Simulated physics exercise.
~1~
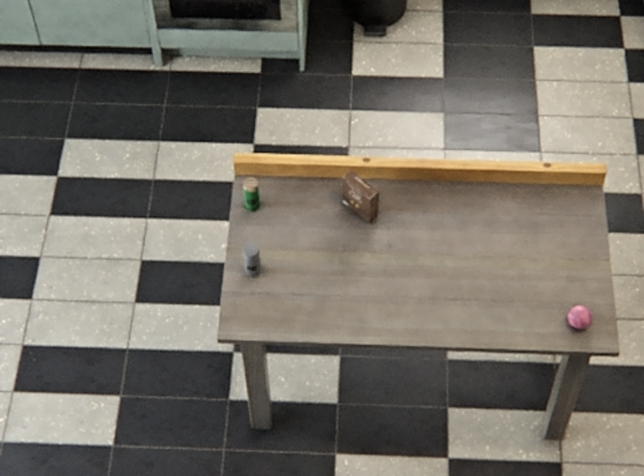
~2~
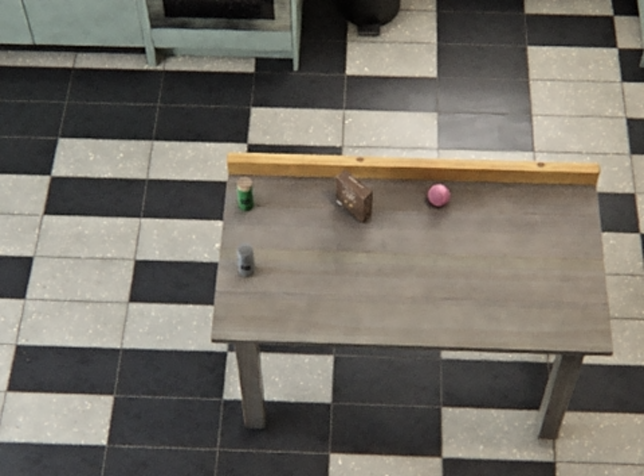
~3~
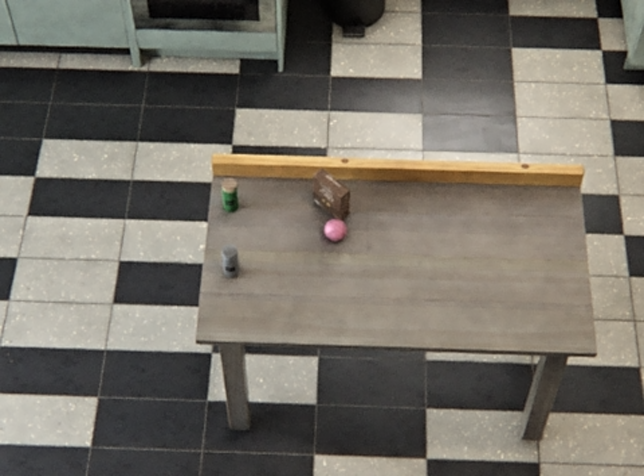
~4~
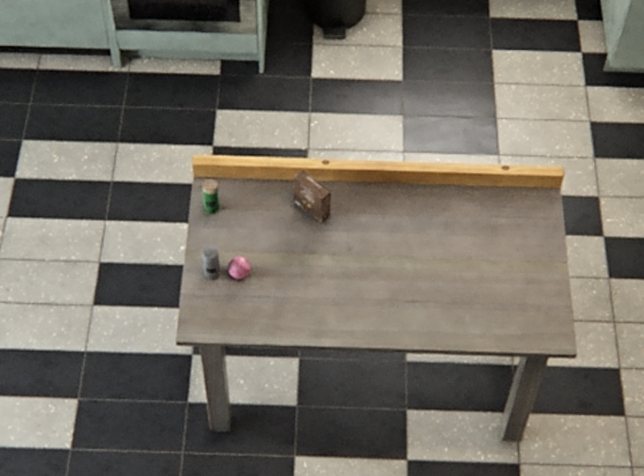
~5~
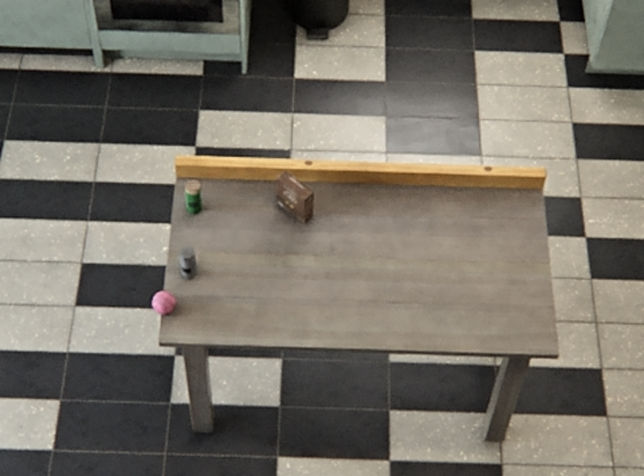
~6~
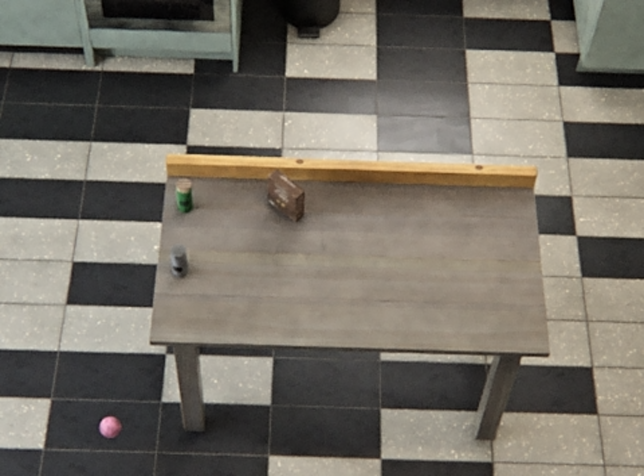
In the video, a pink ball rolls across a gray table toward the wooden rail at the back, then heads left and forward past a small brown packet and two shakers, drops off the left edge, and ends up near the checkered floor while the other items remain upright.
